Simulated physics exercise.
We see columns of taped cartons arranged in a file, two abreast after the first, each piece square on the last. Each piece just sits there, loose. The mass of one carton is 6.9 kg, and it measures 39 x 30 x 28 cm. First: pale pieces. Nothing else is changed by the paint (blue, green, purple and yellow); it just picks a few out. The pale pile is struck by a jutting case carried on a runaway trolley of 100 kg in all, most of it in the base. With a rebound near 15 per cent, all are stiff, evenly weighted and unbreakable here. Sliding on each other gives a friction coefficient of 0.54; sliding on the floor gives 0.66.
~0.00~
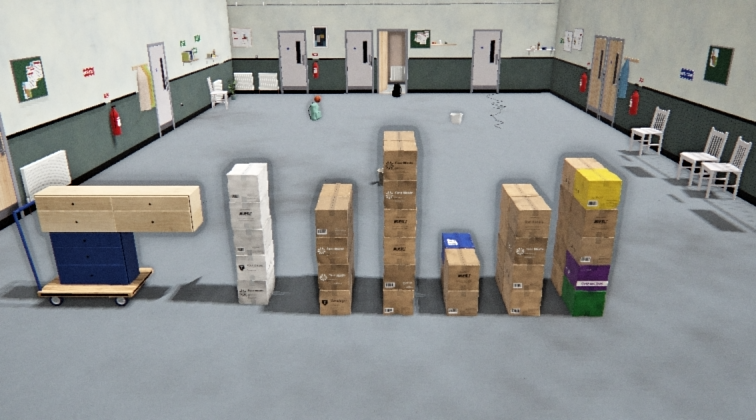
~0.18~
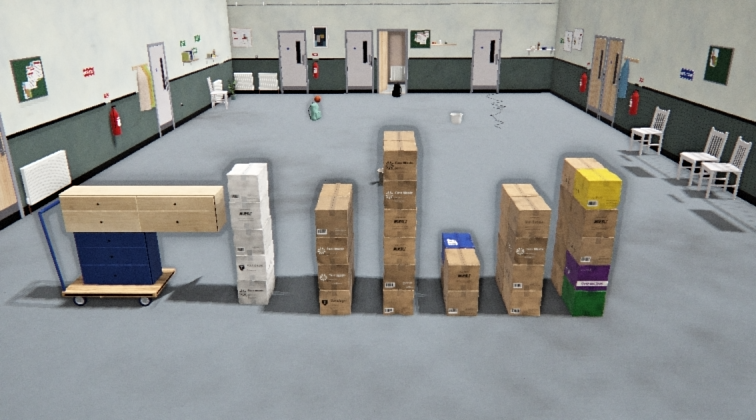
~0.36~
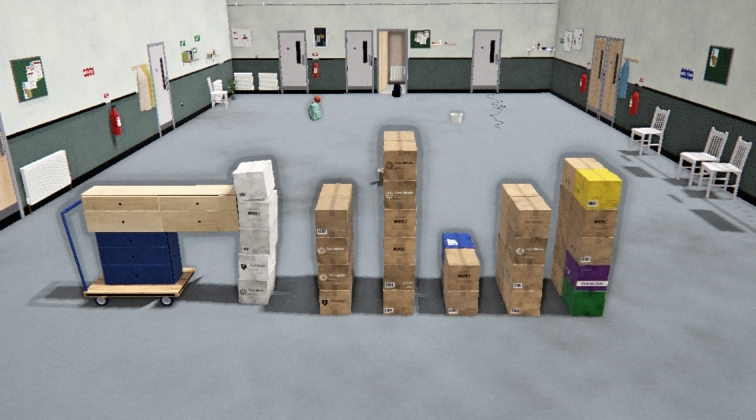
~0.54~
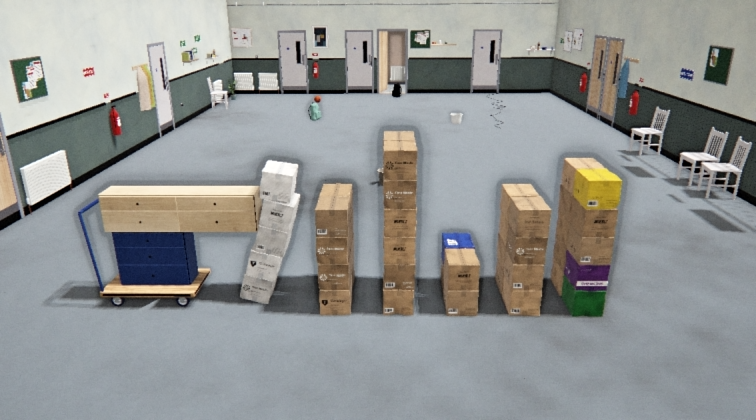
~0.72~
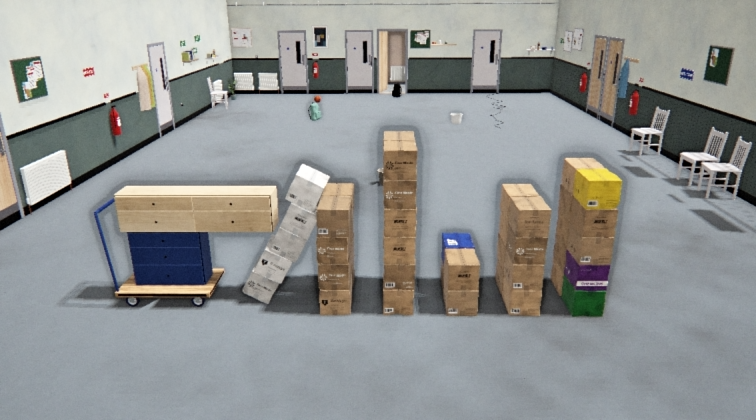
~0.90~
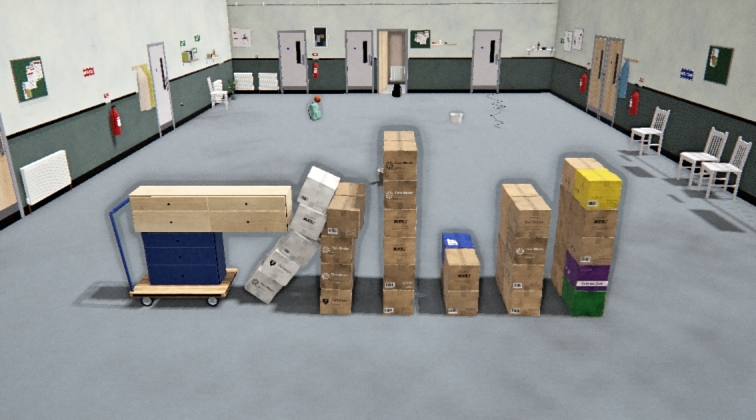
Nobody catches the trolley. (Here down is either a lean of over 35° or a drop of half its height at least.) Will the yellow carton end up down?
It is brought down.
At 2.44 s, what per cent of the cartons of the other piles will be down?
It's 50 percent at that point.
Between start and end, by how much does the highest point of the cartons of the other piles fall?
Roughly 65 cm.
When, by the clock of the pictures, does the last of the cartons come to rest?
Settling time: Near 5.5 s.
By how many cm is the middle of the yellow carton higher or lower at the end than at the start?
Lower by close to 110 cm.
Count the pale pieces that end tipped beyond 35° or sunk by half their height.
I count 5 of the pale pieces.
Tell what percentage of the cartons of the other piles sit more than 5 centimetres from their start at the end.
Result: 95 per cent.
After 1.64 s, 5 of the pale pile down; none of the 42 other cartons down, 20 disturbed; yellow carton unmoved.
After 2.44 s, 5 of the pale pile down; 20 of the 42 other cartons down; yellow carton unmoved; blue carton 27 mm from its place.
After 3.70 s, 5 of the pale pile down; 32 of the 42 other cartons down; yellow carton 39° from how it stood, 18 cm lower; green carton 39° from how it stood.
After 4.22 s, 5 of the pale pile down; 38 of the 42 other cartons down; yellow carton on its side; green carton on its side.
In the end (5.8 s), 5 of the pale pile down; 38 of the 42 other cartons down; yellow carton on its side; green carton on its side; purple carton on its side. From the last view, middles, green carton near (616, 294).
